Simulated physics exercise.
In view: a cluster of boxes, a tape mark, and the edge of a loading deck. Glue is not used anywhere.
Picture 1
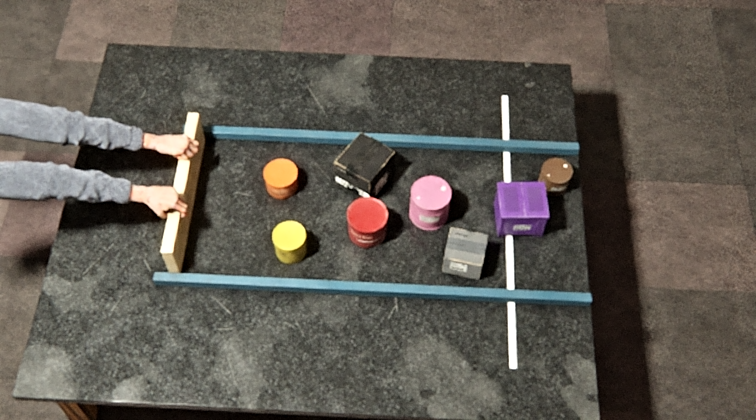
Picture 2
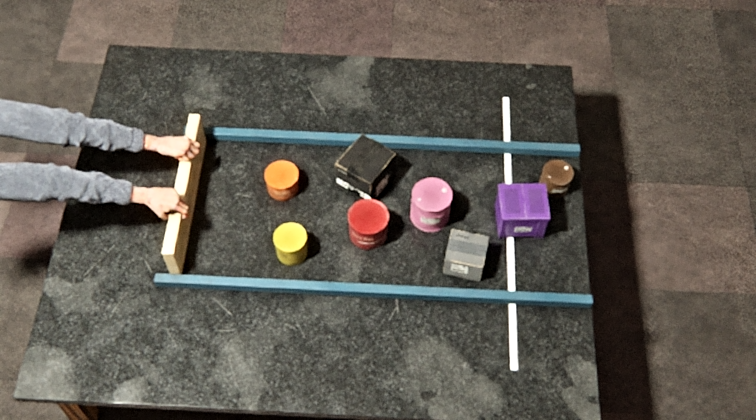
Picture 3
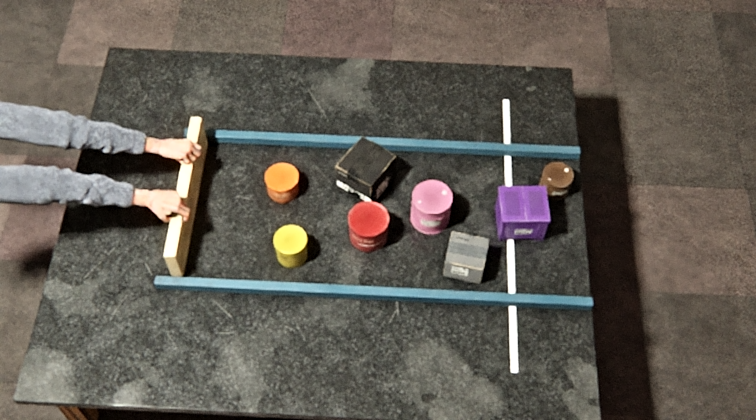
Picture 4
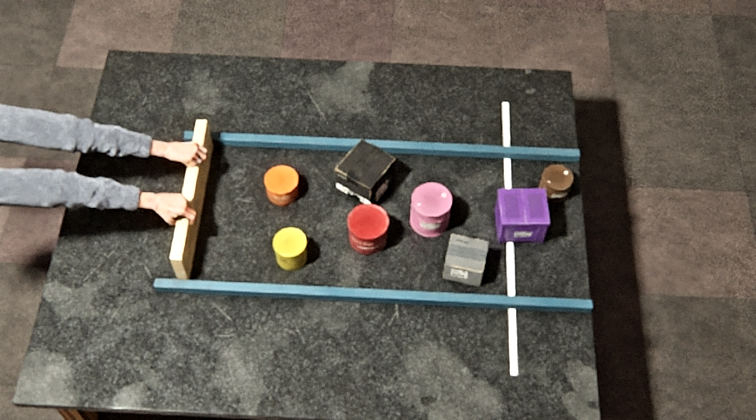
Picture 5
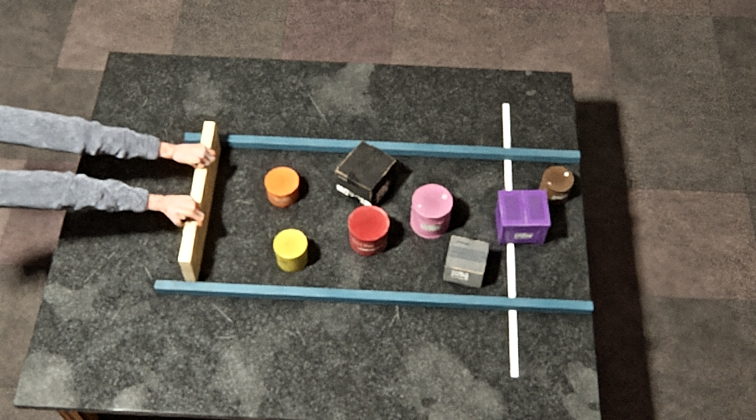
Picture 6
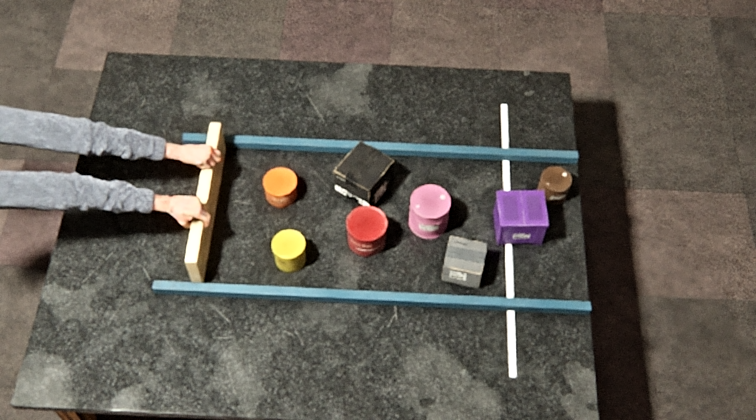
To begin with, two hands hold a pale wooden plank upright at the left end of two blue rails, with canisters and boxes spread between them and a purple tote over a white tape line. The hands then slide the plank slightly right, while the objects stay essentially still, untouched by it.
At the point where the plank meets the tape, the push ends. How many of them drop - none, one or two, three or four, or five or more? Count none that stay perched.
A single one or a pair drops off.
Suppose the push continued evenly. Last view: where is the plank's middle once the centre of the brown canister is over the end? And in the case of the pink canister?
Approx. (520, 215) for the first, approx. (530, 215) for the second.
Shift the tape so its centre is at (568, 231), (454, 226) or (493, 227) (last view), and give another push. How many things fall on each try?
Try by try, 6, 0 and 0.
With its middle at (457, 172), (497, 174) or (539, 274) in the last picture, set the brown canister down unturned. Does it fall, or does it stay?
Taking the starts in order, it keeps its place, then keeps its place, then falls away.
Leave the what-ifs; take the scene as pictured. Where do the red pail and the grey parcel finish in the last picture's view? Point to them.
Approximately (530, 237) for one, approximately (562, 270) for the other.
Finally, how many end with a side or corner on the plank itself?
4 in contact.
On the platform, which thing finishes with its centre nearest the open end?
Foremost: The brown canister.
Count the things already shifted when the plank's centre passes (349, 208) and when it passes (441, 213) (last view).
That makes 4 at the first spot and 7 at the second.
Early on, none off yet; brown canister at rest near (554, 186); purple tote at rest near (520, 218); grey parcel at rest near (464, 262).
Finally, the number that fall off is one or two; lost, purple tote.
